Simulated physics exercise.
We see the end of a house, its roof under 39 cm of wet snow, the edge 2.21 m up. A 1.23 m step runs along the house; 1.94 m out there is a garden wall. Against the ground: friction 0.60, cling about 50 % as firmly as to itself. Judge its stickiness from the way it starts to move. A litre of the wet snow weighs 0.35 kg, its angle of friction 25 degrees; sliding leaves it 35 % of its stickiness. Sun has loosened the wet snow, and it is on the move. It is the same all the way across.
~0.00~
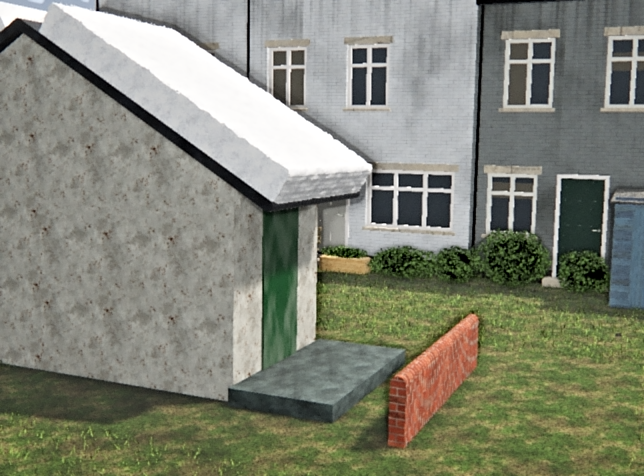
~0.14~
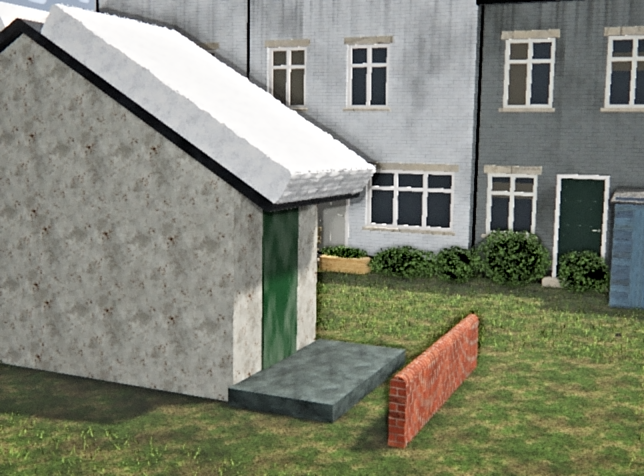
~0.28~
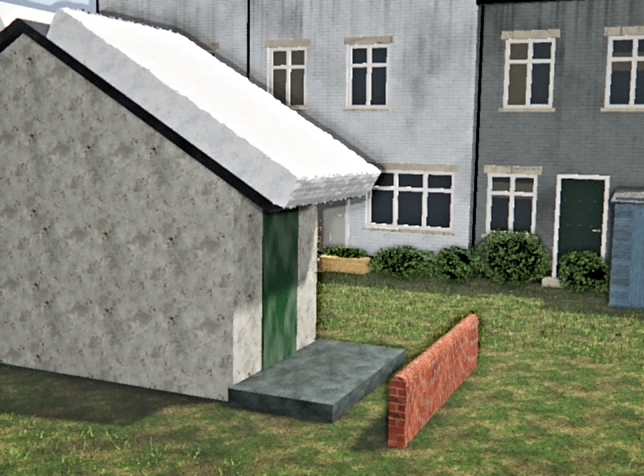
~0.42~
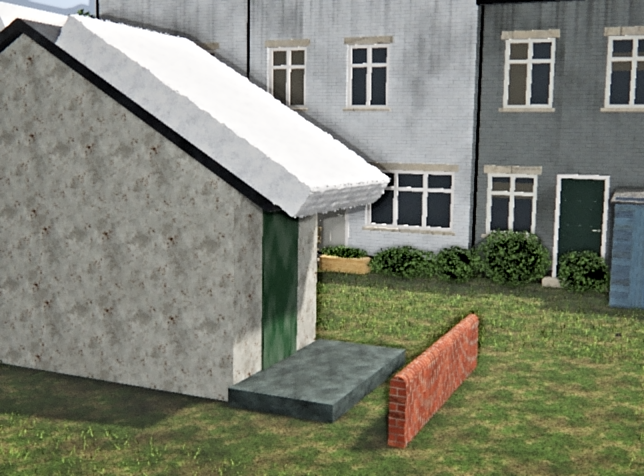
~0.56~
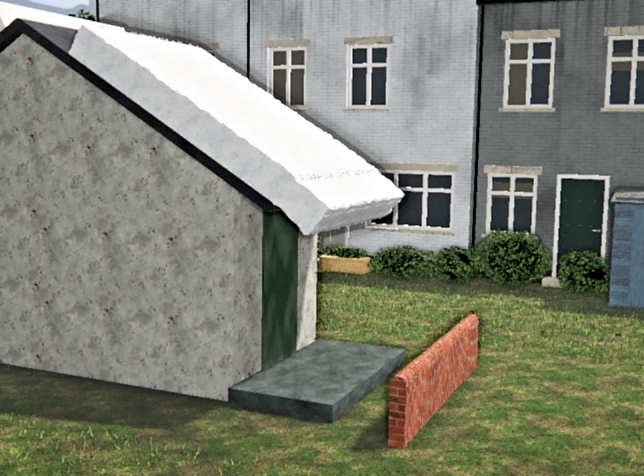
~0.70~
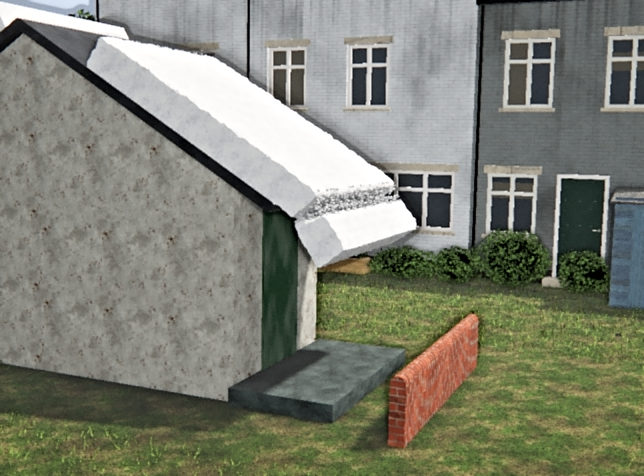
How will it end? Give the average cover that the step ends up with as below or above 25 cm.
The result is below 25 cm.
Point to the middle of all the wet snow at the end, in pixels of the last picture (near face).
At about (467, 423).
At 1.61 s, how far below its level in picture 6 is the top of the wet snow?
Some 2.0 m.
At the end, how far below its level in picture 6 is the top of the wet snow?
Some 3.2 m.
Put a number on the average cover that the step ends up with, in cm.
Roughly 11 cm.
After 1.12 s, 66 % of the snow is still up on the roof and 34 % is falling or down.
After 1.61 s, 3 % of the snow is still up on the roof and 97 % is falling or down.
After 2.11 s, none of the snow is still up on the roof and all is falling or down.
After 2.60 s, none of the snow is still up on the roof and all is falling or down.
After 3.00 s, at the end, none of the snow is still up on the roof and the snow on the step is 11 cm deep on average.
